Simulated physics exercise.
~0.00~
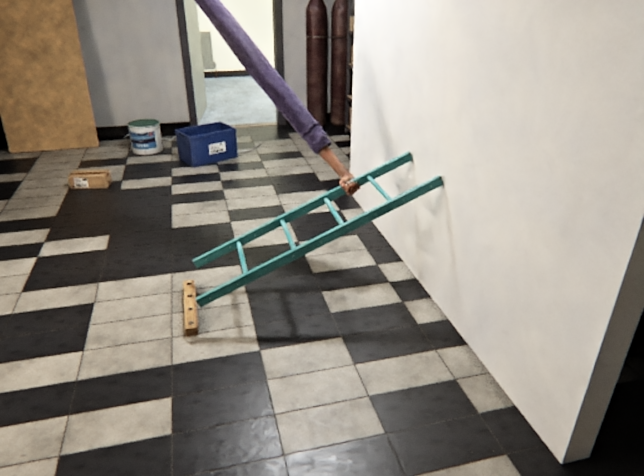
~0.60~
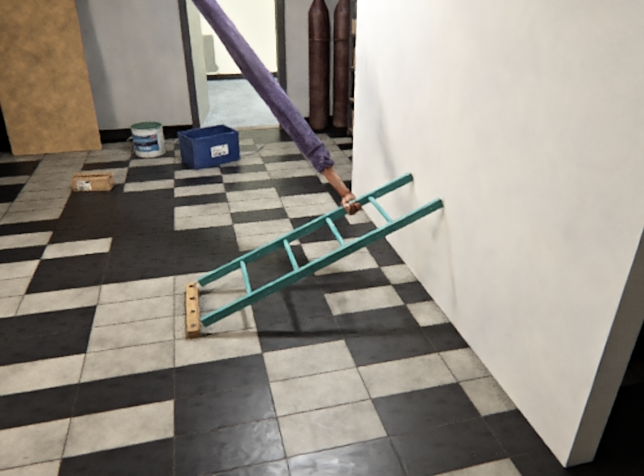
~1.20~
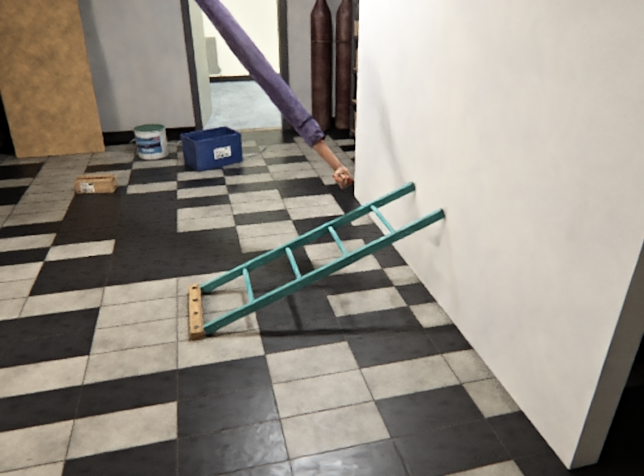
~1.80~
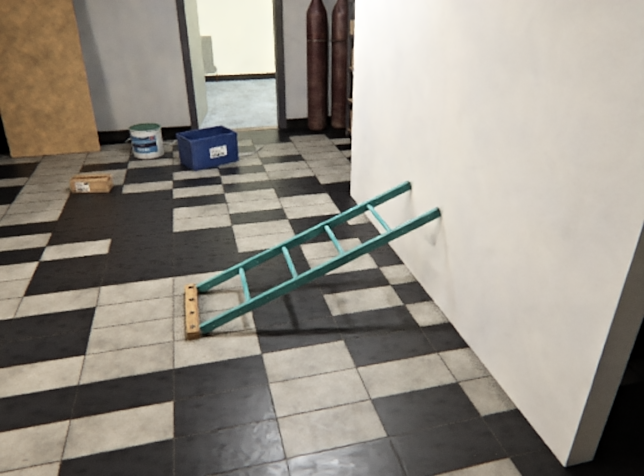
A turquoise ladder was leant at a low slant against a white wall by a purple-sleeved arm, its foot settling down against a wooden batten on the checkered floor. The hand let go and drew away, and the ladder stayed leaning there.
